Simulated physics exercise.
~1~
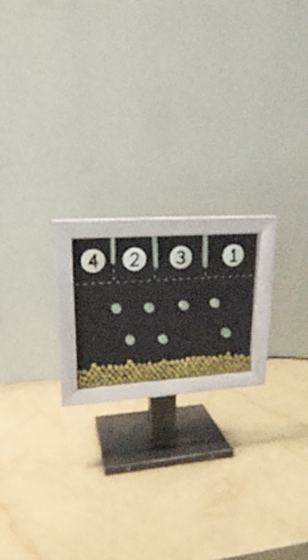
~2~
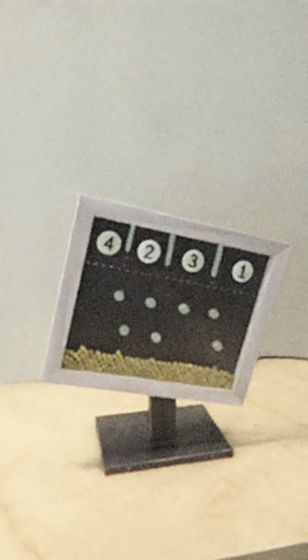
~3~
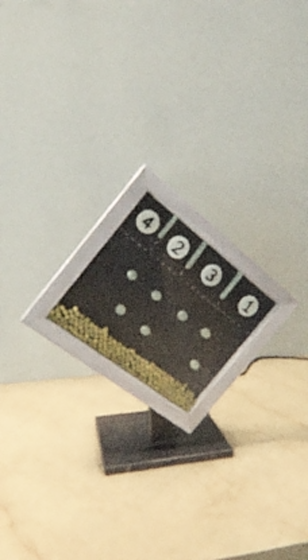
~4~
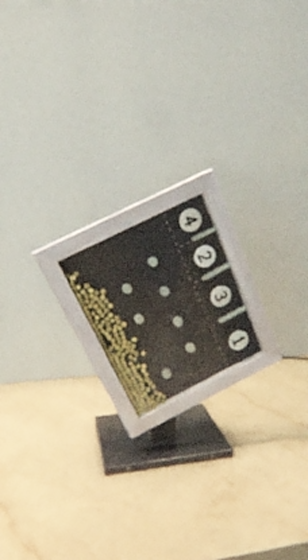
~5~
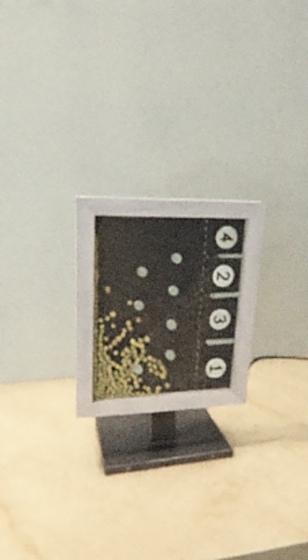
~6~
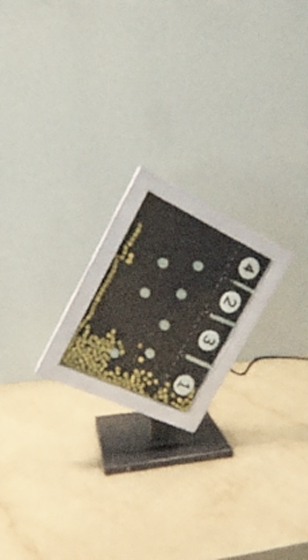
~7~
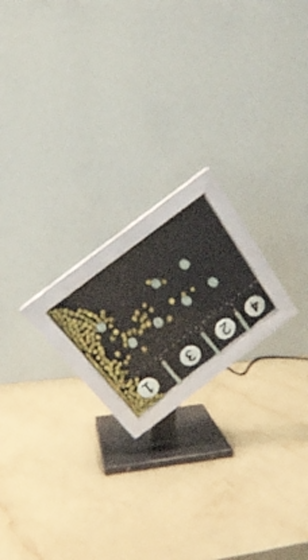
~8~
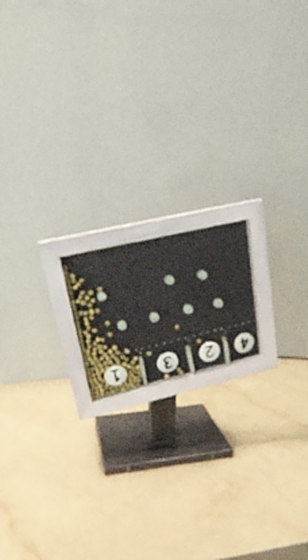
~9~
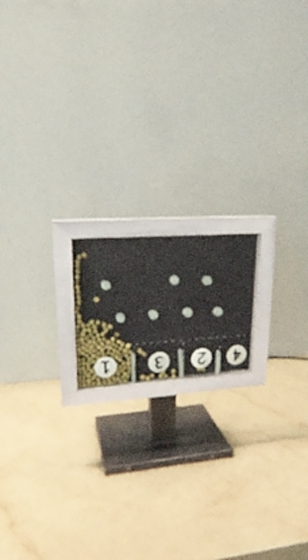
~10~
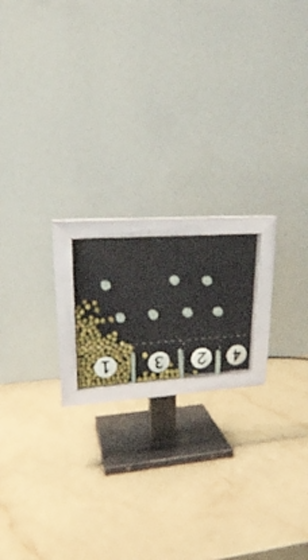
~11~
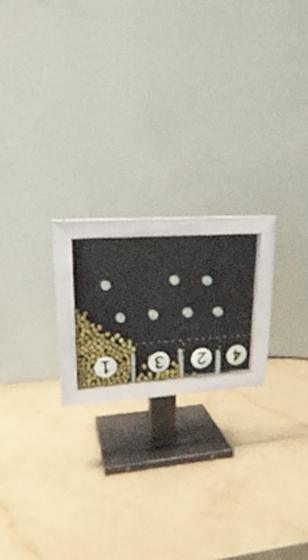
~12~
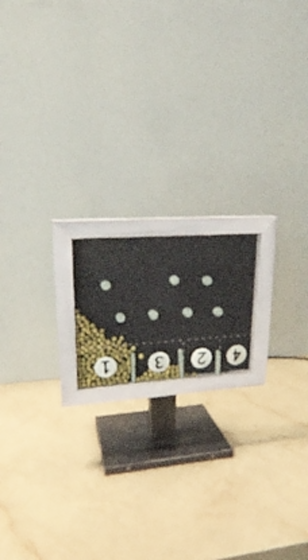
A shallow dark case with a pale frame stands on a dark stand on a cream tabletop against a grey-green wall, seen from the front. Yellowish beans lie along its bottom, below small pale pegs and four numbered pockets at the top. The case turns clockwise, and the beans slope, then tumble along the left side toward the lower corner. It stops upside down, with the pockets now at the bottom. Most beans settle heaped in and above pocket one at the left, some lie in pocket three, and the two right pockets stay almost empty.
